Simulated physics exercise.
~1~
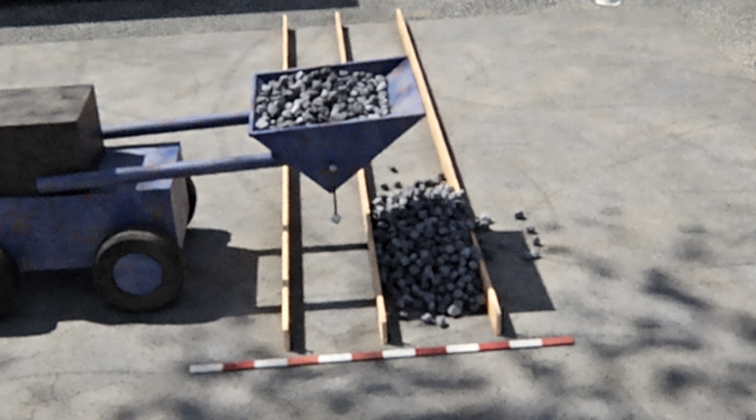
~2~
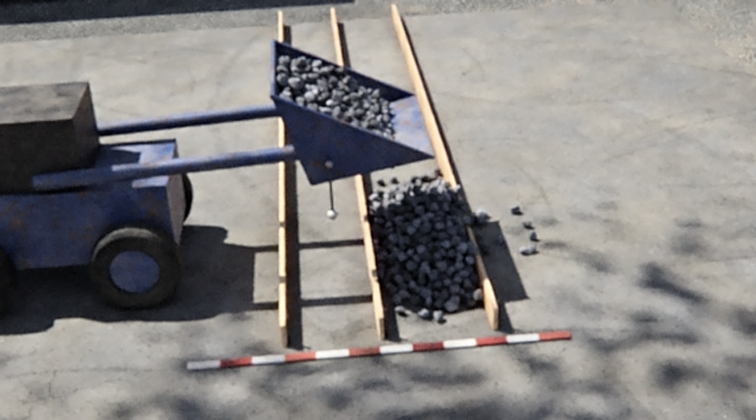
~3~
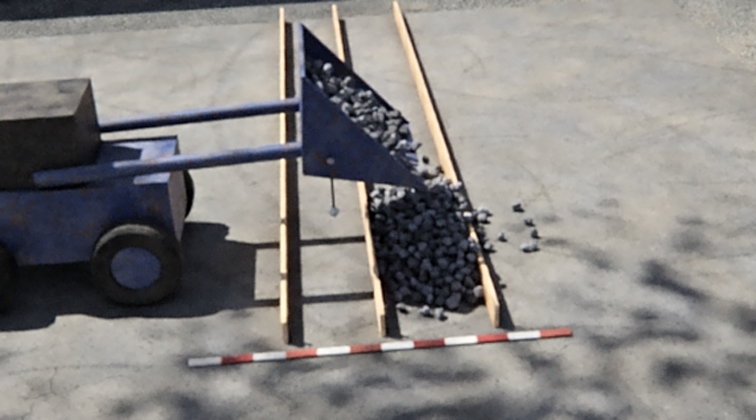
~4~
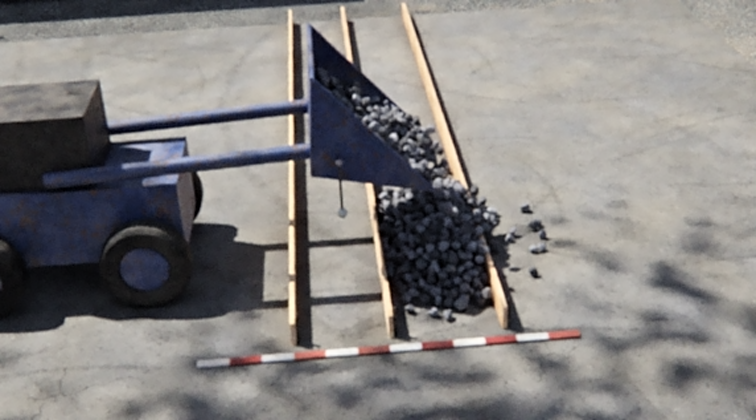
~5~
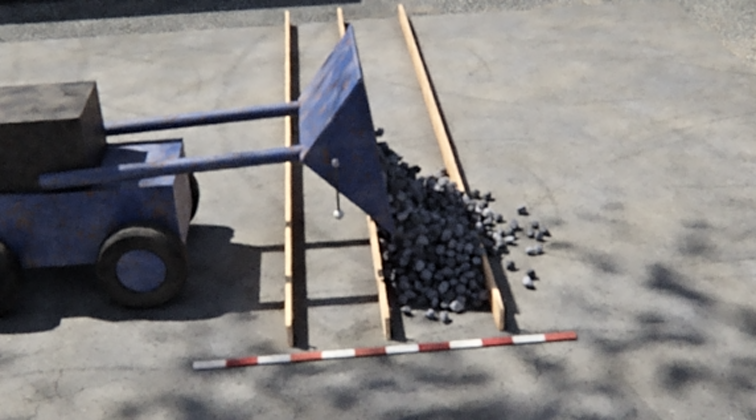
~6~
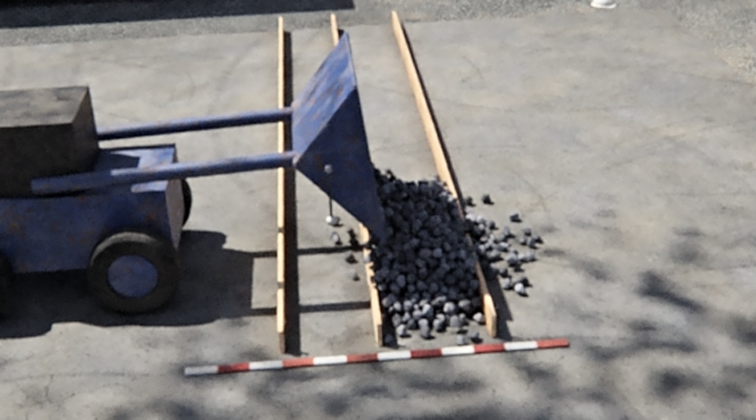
On sunlit pavement, a blue loader tips its bucket, pouring dark stones onto an earlier pile.
